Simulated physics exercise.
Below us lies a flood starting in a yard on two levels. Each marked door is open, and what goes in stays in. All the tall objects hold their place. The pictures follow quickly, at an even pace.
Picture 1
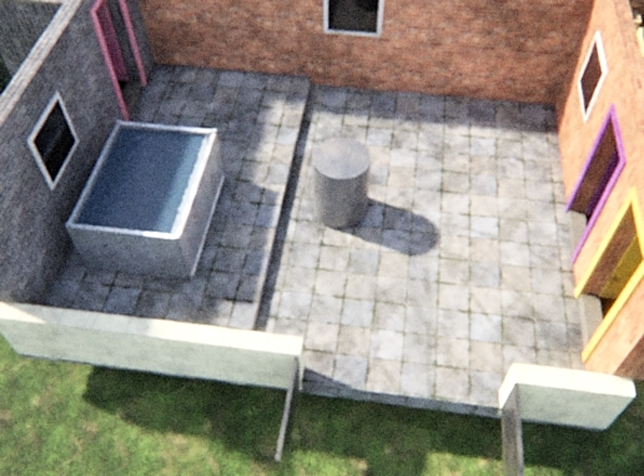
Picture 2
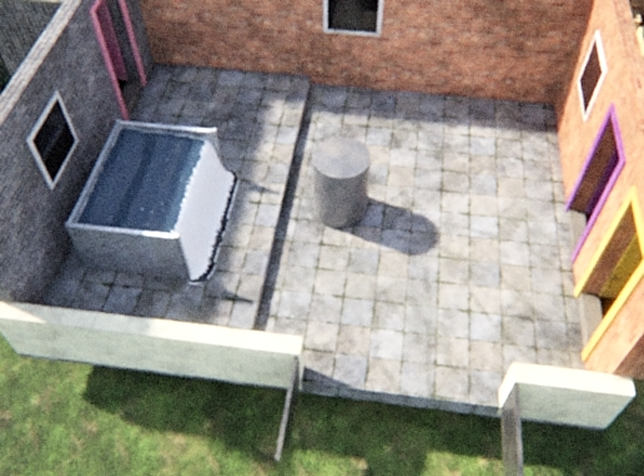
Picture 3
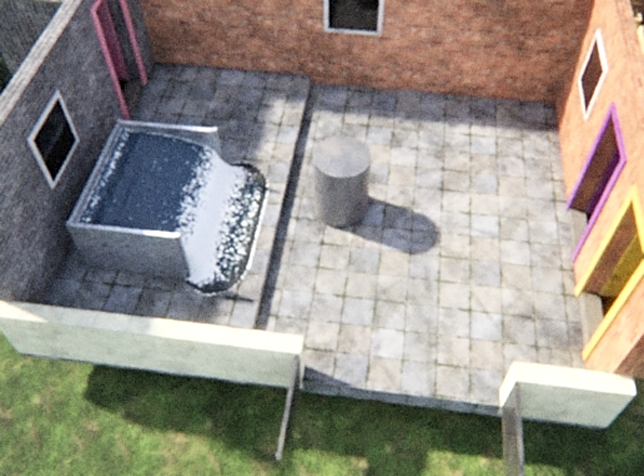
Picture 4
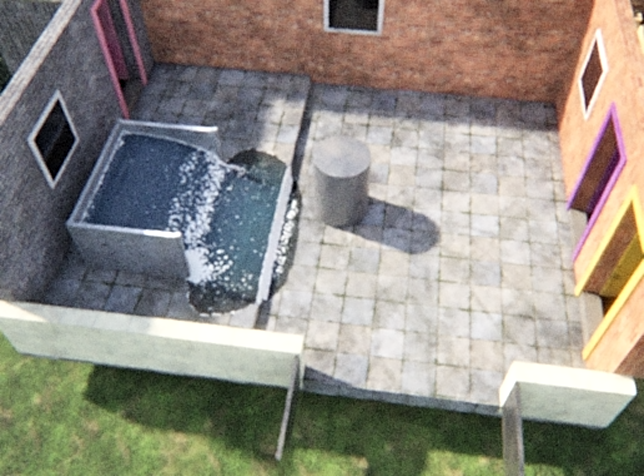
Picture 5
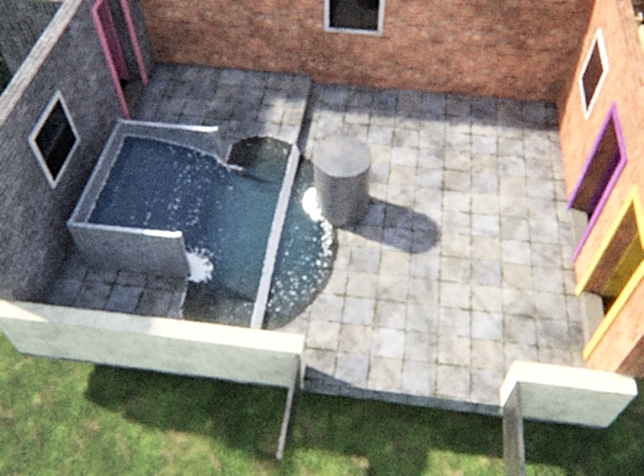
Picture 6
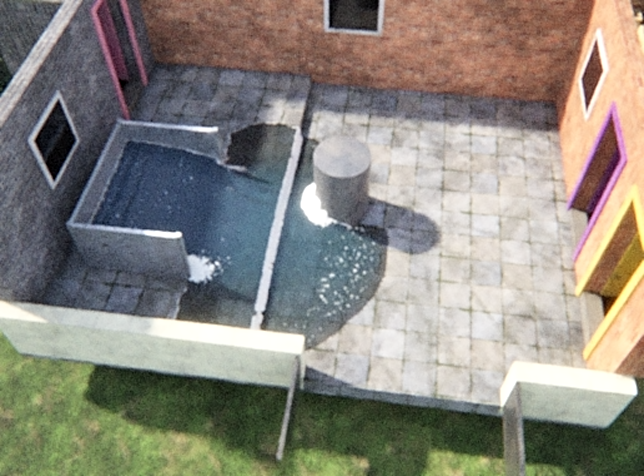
The footage shows water standing in a raised tank in a walled paved yard, then pouring out through its right side, spreading across the paving, crossing the dividing step and washing against a grey cylinder as foam forms.
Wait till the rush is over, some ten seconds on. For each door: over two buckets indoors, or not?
One by one: The purple door floods; the pink door holds within the limit; the yellow door floods.
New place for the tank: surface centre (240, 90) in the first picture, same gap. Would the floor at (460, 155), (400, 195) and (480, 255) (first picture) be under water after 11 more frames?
In turn: Flooded, under water, flooded.
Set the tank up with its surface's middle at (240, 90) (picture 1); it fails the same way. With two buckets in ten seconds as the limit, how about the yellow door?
One by one: Yellow door takes less.
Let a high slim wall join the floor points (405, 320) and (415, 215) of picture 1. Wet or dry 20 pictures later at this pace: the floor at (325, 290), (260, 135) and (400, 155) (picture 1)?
In turn: Covered, free of water, covered.
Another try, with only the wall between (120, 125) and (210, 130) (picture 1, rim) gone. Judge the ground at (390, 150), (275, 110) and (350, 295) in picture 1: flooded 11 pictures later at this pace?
In that order: Not flooded, wet, free of water.
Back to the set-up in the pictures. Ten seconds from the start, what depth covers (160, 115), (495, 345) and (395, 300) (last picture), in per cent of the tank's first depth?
In turn 0, 6 and 6 in a hundred.
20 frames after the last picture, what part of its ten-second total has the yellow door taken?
About 95 per cent.
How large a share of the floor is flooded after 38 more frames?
Close to 70 %.
A moment on, water covers 45 % of the floor; the purple door not reached, the pink door not reached, the yellow door not reached.
Next, water covers 65 % of the floor; the purple door under two buckets in, the pink door not reached, the yellow door over two buckets in.
Then, water covers 65 % of the floor; the purple door over two buckets in, the pink door not reached, the yellow door far over two buckets in.
Later, water covers 70 % of the floor; the purple door over two buckets in, the pink door not reached, the yellow door far over two buckets in.
In the end, water covers 65 % of the floor; the purple door over two buckets in, the pink door not reached, the yellow door far over two buckets in.
